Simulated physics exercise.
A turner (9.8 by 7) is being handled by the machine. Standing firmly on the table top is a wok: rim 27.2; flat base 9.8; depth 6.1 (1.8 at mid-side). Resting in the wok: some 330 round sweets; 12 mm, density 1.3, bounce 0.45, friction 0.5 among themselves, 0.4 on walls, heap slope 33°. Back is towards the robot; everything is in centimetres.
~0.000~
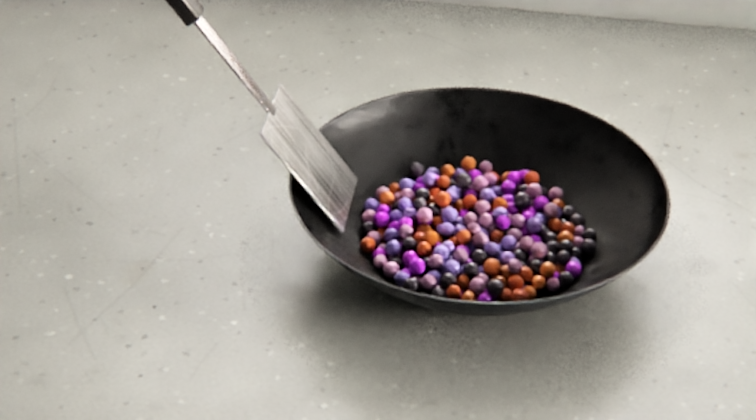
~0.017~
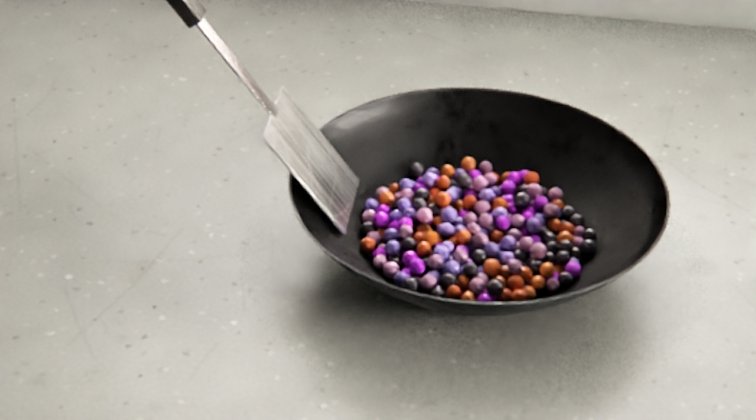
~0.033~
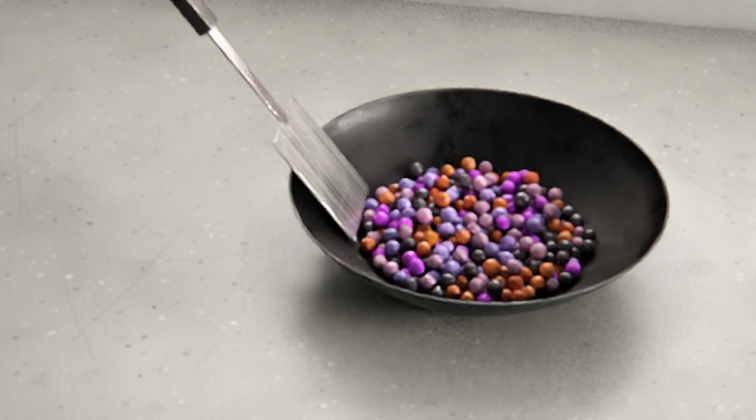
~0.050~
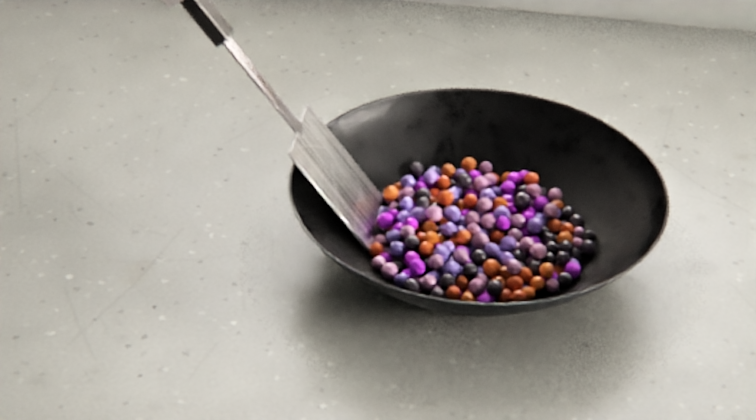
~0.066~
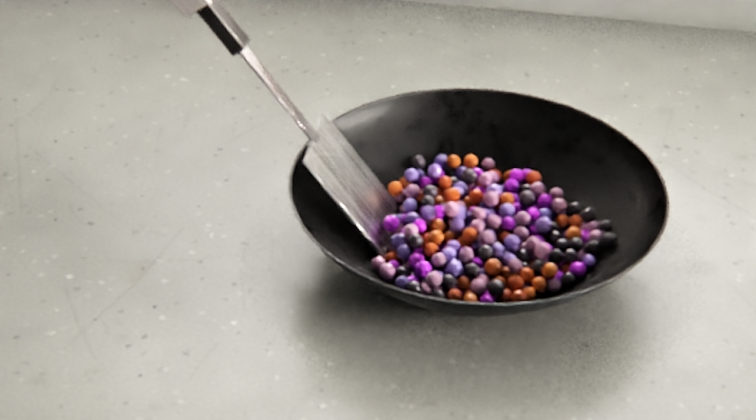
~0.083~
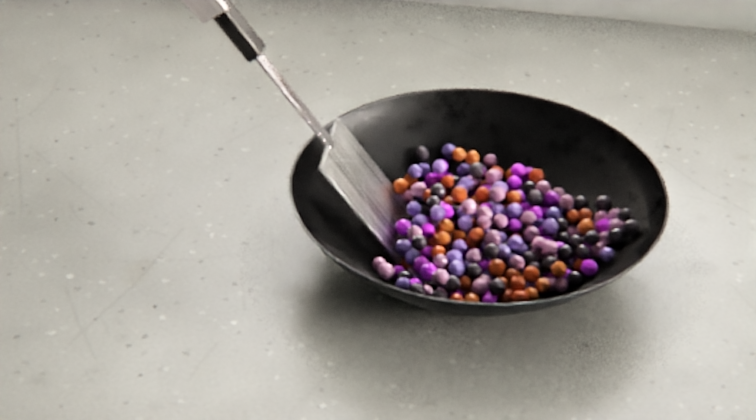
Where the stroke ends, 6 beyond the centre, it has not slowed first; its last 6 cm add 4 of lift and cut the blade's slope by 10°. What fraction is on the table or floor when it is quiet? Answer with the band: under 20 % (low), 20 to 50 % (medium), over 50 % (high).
Low, under 20 %.
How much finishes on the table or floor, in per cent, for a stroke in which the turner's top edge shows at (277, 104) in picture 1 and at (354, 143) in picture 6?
Near 5 in a hundred.
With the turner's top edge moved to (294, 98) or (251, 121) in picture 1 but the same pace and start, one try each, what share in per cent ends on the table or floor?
Around 5 per cent, then around 5 per cent.
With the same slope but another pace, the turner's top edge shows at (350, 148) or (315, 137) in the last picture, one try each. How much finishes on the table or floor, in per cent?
Respectively, around 10 and 0 per cent.
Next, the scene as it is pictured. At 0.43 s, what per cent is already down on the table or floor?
That would be near 5 per cent, give or take.
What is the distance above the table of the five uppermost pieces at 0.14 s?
Around 7 cm above the table.
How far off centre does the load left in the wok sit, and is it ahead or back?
Offset forward: Around 4.5 cm.
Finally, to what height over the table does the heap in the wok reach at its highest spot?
It reaches around 6.0 cm.
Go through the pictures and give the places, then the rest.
In the first frame, the turner top edge at (270, 108), sloping 53°; upper third of the load around (471, 221), from x 370 to 590, top at y 165; 327 in the wok.
In the second frame, the turner top edge at (272, 110), sloping 53°; upper third of the load around (471, 221), from x 370 to 590, top at y 165.
In the third frame, the turner top edge at (282, 118), sloping 53°; upper third of the load around (471, 222), from x 370 to 590, top at y 165.
In the fourth frame, the turner top edge at (298, 128), sloping 53°; upper third of the load around (470, 221), from x 375 to 590, top at y 165.
In the fifth frame, the turner top edge at (313, 136), sloping 53°; upper third of the load around (478, 222), from x 380 to 610, top at y 160.
In the sixth frame, the turner top edge at (329, 142), sloping 53°; upper third of the load around (492, 218), from x 380 to 630, top at y 150; 327 in the wok.
After 0.14 s, sloping 53°, highest piece 8 above the table; 326 in the wok, 1 on the blade or in flight.
After 0.20 s, sloping 49°, highest piece 9 above the table; 322 in the wok, 5 on the blade or in flight.
After 0.43 s, sloping 43°, highest piece 7 above the table; 316 in the wok, 10 on the table or floor, 1 on the blade or in flight.
After 1.48 s, sloping 43°, highest piece 6 above the table; 316 in the wok, 11 on the table or floor.
In the end, 316 in the wok, 11 on the table or floor. That is 3 % on the table or floor.
